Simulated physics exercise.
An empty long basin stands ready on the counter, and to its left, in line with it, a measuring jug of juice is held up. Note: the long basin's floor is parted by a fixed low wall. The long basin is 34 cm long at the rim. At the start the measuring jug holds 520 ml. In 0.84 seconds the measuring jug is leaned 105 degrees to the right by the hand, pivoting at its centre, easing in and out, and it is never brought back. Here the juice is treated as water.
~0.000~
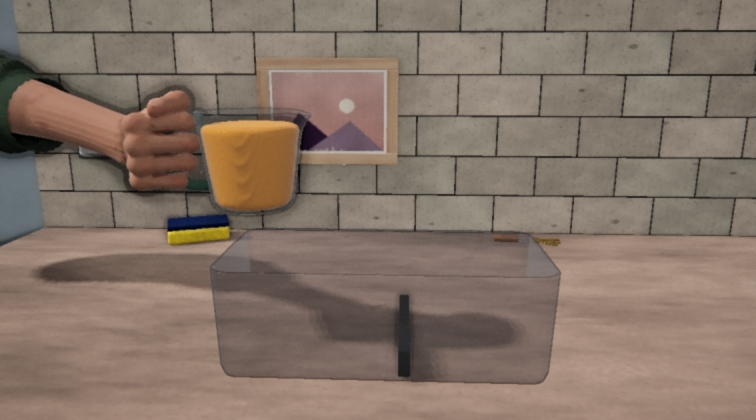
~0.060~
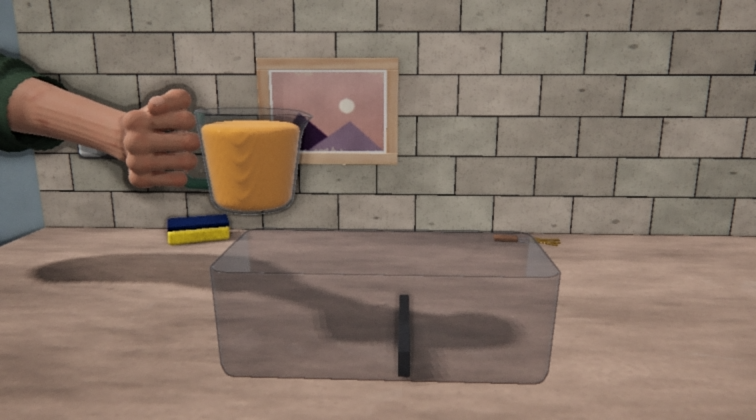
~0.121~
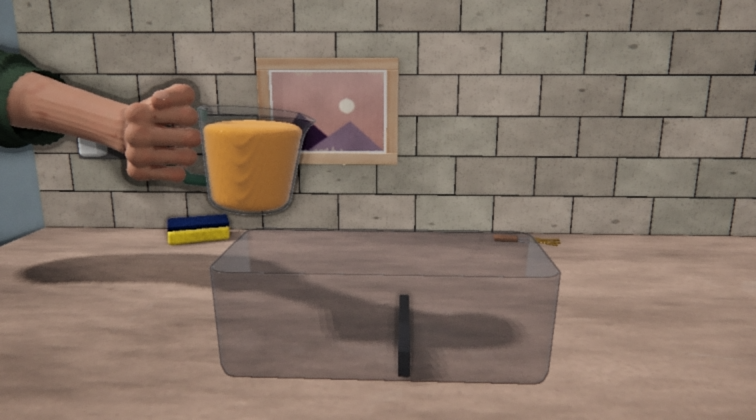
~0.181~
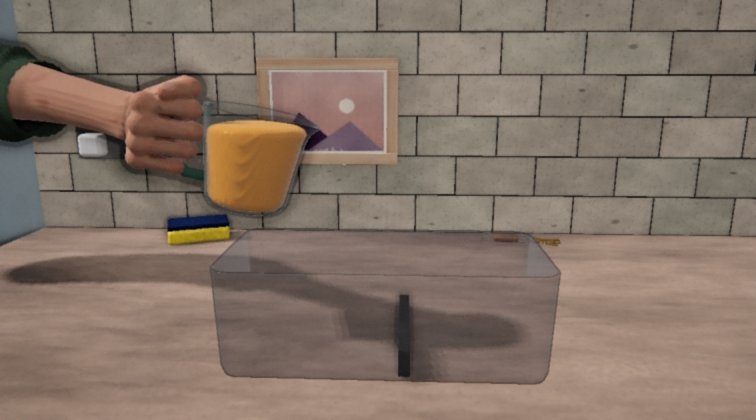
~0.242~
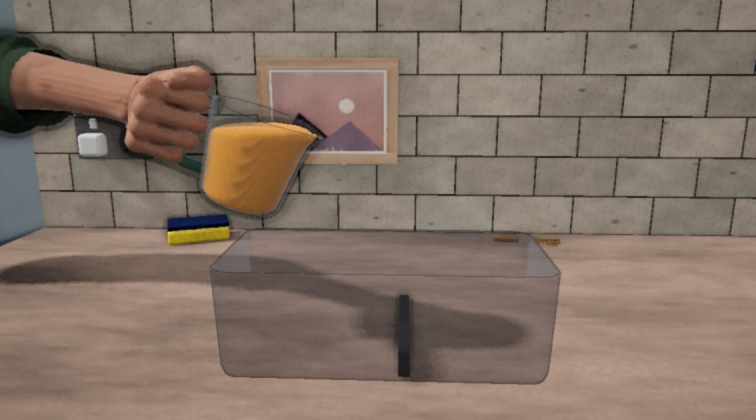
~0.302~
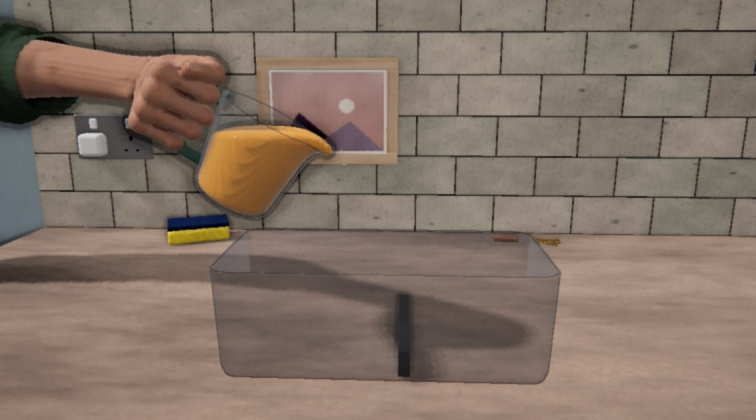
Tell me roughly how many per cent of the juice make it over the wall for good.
Roughly 11 per cent make it over.
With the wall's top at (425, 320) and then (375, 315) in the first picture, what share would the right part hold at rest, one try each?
Try 1: 15 %; try 2: 30 %.
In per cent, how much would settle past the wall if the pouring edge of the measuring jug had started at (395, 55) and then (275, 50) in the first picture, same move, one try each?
90 in a hundred, followed by 15 in a hundred.
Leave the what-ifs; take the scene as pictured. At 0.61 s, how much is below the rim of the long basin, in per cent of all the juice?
30 %, roughly.
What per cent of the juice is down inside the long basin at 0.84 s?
My estimate is about 86 percent.
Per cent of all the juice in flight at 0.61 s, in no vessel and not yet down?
Roughly 20 percent.
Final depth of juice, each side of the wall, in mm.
The left ends up at roughly 16 mm, with the right at roughly 2 mm.
Then, 0.61 s in, the tilt is 87° and 48 per cent is still to pour, 30 is left of the wall and 0 right of it.
Then, 0.84 s in, the tilt is 105° and 7 per cent is still to pour, 83 is left of the wall and 4 right of it.
Then, 1.08 s in, the tilt is 105° and 0 per cent is still to pour, 87 is left of the wall and 10 right of it.
Then, 1.34 s in, the tilt is 105° and 0 per cent is still to pour, 87 is left of the wall and 11 right of it.
Finally, 87 per cent lies left of the wall, 11 right of it and 2 outside.
